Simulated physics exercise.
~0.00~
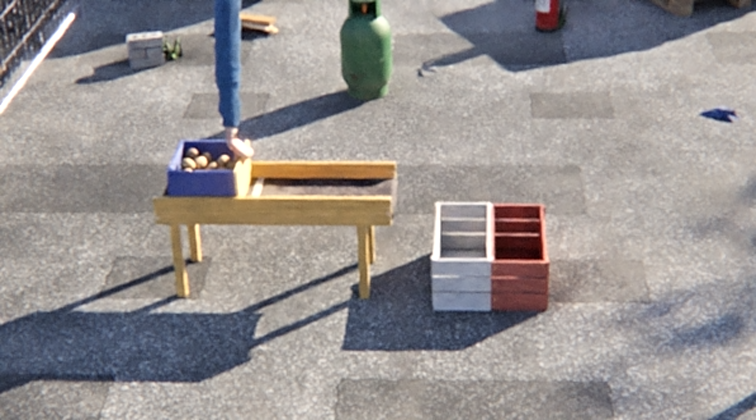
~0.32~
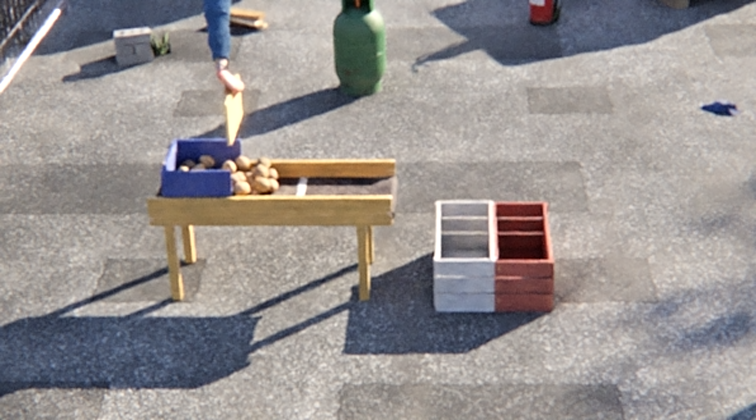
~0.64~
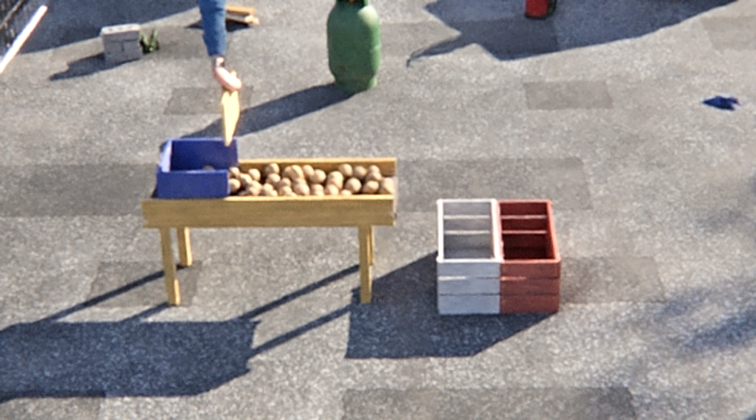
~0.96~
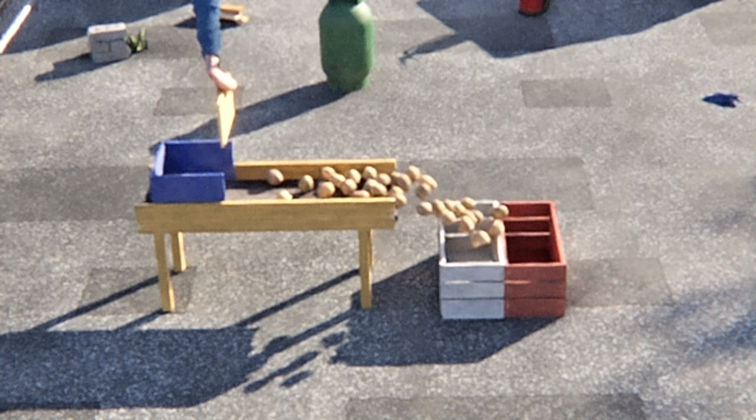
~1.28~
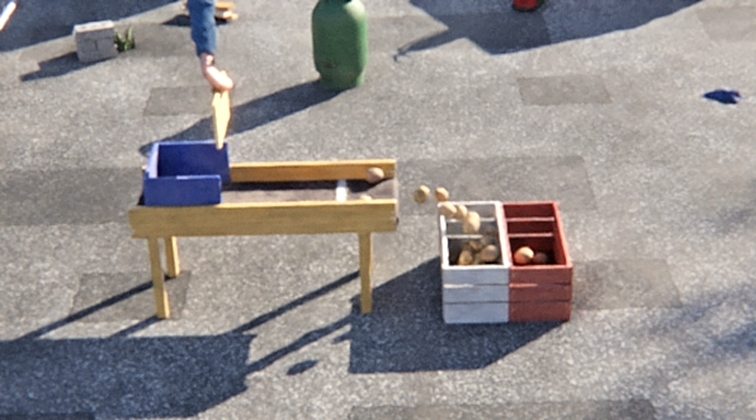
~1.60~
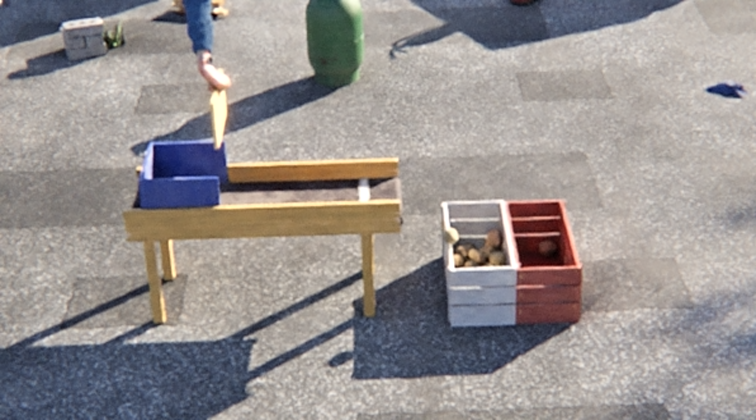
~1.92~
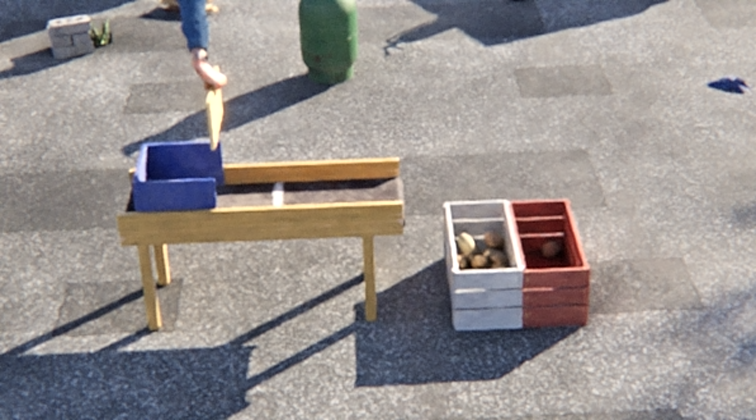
Potatoes spill from a blue pen as a hand lifts its gate, ride right along a belt on a wooden table, and fly off the end toward two slatted boxes, where most settle in the white tub and a few in the red tote, leaving the belt empty.
